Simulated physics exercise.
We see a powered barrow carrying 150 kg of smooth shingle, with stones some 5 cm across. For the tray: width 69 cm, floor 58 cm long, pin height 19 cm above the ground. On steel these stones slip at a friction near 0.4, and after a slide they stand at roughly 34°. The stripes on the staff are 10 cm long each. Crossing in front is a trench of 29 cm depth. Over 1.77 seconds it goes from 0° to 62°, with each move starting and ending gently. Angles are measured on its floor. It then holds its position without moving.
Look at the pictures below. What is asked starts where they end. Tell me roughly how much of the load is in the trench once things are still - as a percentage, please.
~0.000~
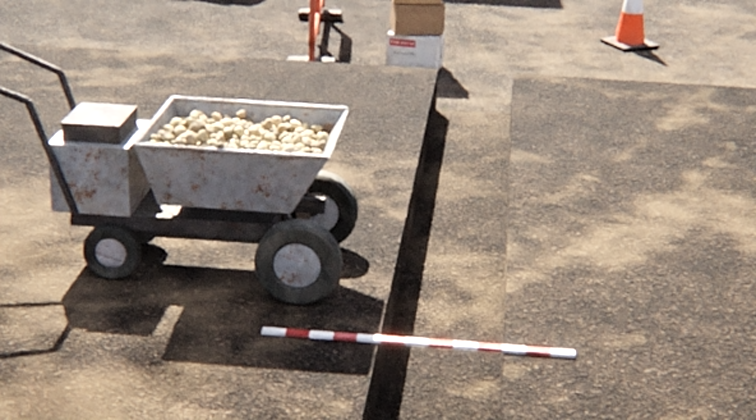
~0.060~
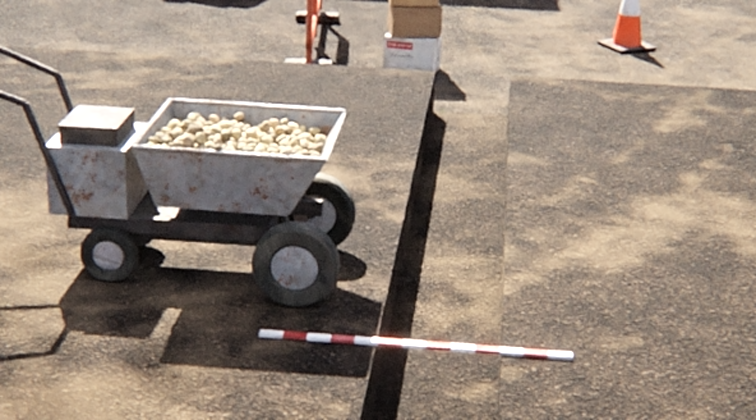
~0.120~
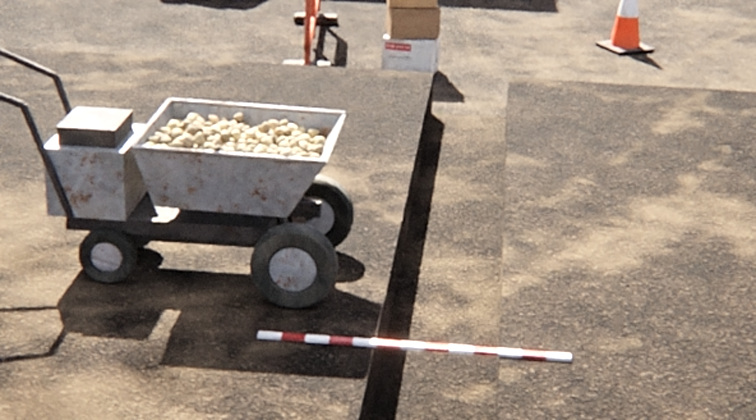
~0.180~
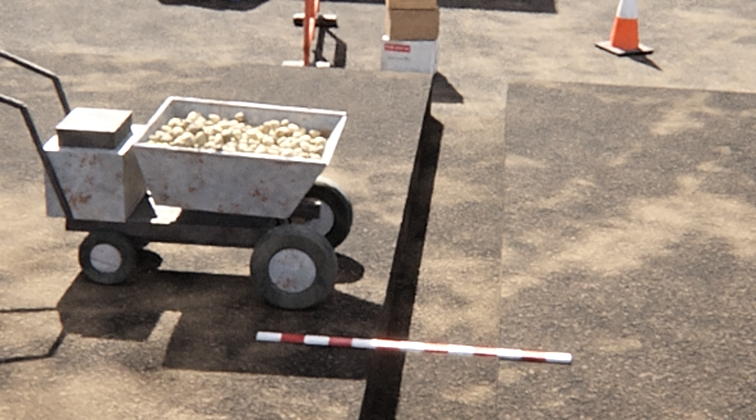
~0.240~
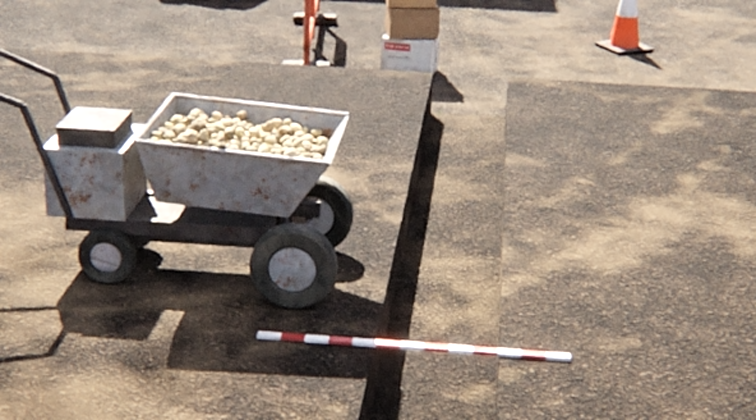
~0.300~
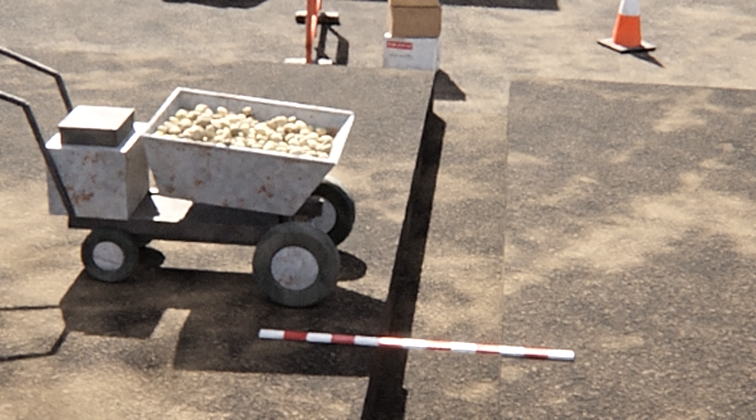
I would put it at 76 %.
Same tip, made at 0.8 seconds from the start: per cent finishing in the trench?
Probably about 65 in a hundred.
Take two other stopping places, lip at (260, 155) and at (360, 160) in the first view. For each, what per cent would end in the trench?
About 60 per cent first, then about 60 per cent.
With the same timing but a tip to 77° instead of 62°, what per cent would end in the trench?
In that case some 100 per cent.
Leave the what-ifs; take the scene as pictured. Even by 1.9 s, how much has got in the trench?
About 30%.
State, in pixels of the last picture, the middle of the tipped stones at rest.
Their middle ends up near (454, 333).
After 1.3 s the floor is at 52°; 100 % in the tray; the foremost stones are at (411, 206).
After 1.9 s the floor is at 62°; 72 % in the tray, 28 % in the trench; the foremost stones are at (499, 323).
After 2.2 s the floor is at 62°; 48 % in the tray, 52 % in the trench; the foremost stones are at (520, 313).
After 4.2 s the floor is at 62°; 23 % in the tray, 76 % in the trench; the foremost stones are at (533, 317).
